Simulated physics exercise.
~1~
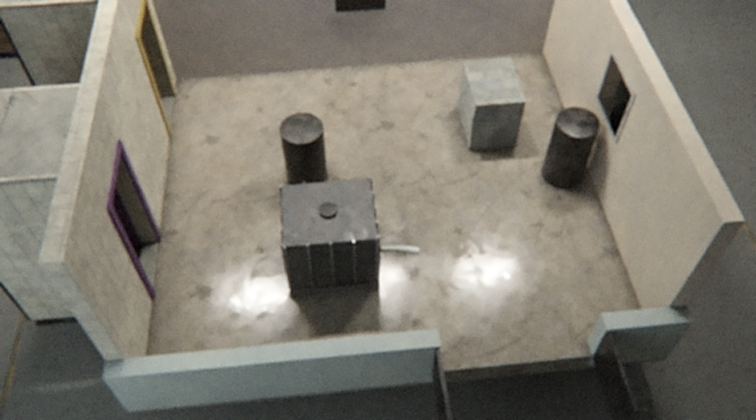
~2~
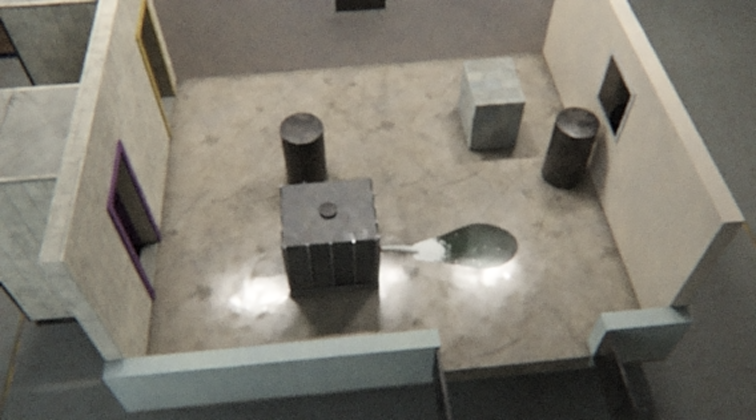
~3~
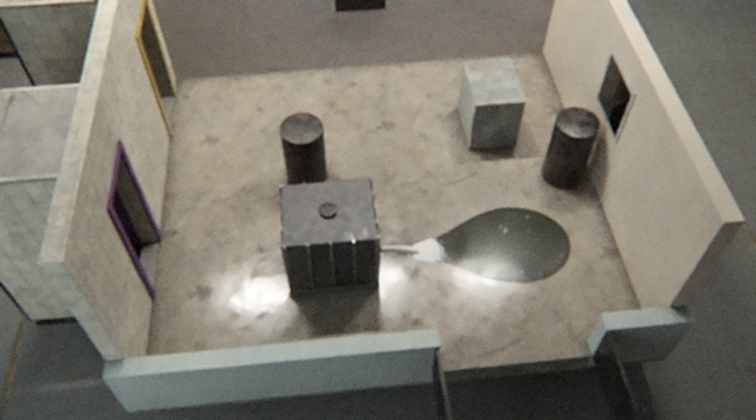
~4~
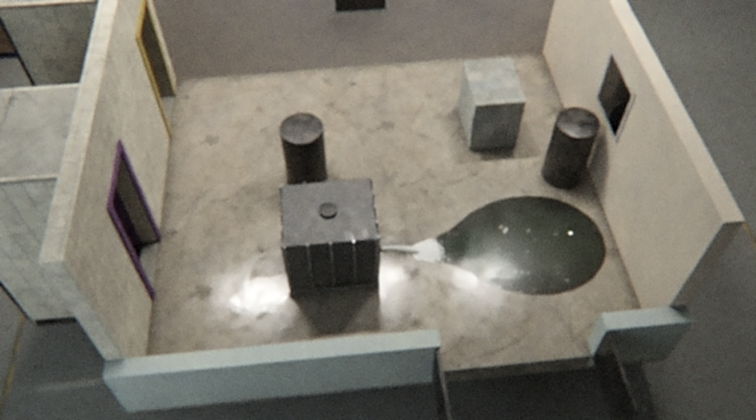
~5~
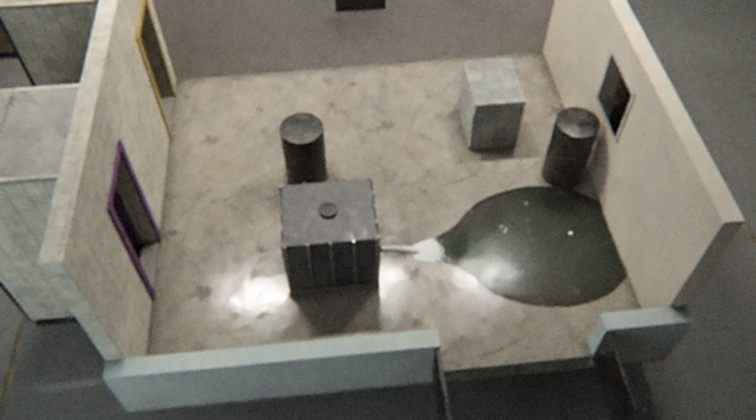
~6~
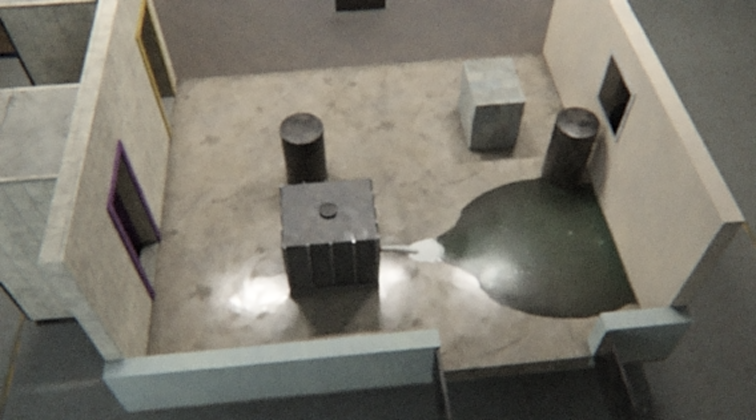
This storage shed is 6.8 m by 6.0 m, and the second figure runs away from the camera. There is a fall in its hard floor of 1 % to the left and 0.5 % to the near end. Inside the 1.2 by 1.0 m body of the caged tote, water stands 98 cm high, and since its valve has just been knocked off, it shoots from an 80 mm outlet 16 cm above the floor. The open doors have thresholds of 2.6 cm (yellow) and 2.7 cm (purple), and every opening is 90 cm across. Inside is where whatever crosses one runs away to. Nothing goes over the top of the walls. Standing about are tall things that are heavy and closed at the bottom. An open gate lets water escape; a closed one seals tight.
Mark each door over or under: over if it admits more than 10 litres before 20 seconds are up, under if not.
Yellow door: Under, purple door: Under.
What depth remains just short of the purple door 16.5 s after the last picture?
I'd say close to 0.0 cm.
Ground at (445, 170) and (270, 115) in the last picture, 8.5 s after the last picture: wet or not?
First spot waterlogged, second spot untouched.
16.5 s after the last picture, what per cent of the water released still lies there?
Share: Close to 80 %.
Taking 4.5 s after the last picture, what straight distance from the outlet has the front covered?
About 3.8 metres.
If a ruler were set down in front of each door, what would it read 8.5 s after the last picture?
In centimetres, yellow: 0.0; purple: 0.0.
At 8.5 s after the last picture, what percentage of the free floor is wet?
About 30 percent.
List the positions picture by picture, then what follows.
In the first frame, the jet has just started at (393, 249); the ground is still dry.
The second frame shows from the spout at (393, 249) the water has spread over 0.8 m2; its tip is at (514, 249), and it is 1.3 cm deep on average.
The third frame shows the jet leaves at (393, 249); the sheet reaches (567, 251), 2.9 m away, and wets 1.9 m2.
The fourth frame shows from the spout at (393, 249) the water has spread over 3.0 m2; its tip is at (603, 248), and it is 1.1 cm deep on average.
The fifth frame shows from the spout at (393, 249) the water has spread over 4.0 m2; its tip is at (625, 274), and it is 1.1 cm deep on average.
The sixth frame shows from the spout at (393, 249) the water has spread over 4.5 m2; its tip is at (634, 299), and it is 1.1 cm deep on average.
Then, 1.5 s after the last picture water covers 15 % of the floor and is deepest (3 cm) near (603, 238); yellow door not reached, purple door not reached.
Then, 4.5 s after the last picture water covers 20 % of the floor and is deepest (3 cm) near (626, 335); yellow door not reached, purple door not reached.
Then, 8.5 s after the last picture water covers 30 % of the floor and is deepest (4 cm) near (613, 337); yellow door not reached, purple door not reached.
Then, 12.5 s after the last picture water covers 40 % of the floor and is deepest (4 cm) near (613, 337); yellow door not reached, purple door not reached.
Then, 16.5 s after the last picture water covers 50 % of the floor and is deepest (3 cm) near (609, 325); yellow door not reached, purple door not reached.
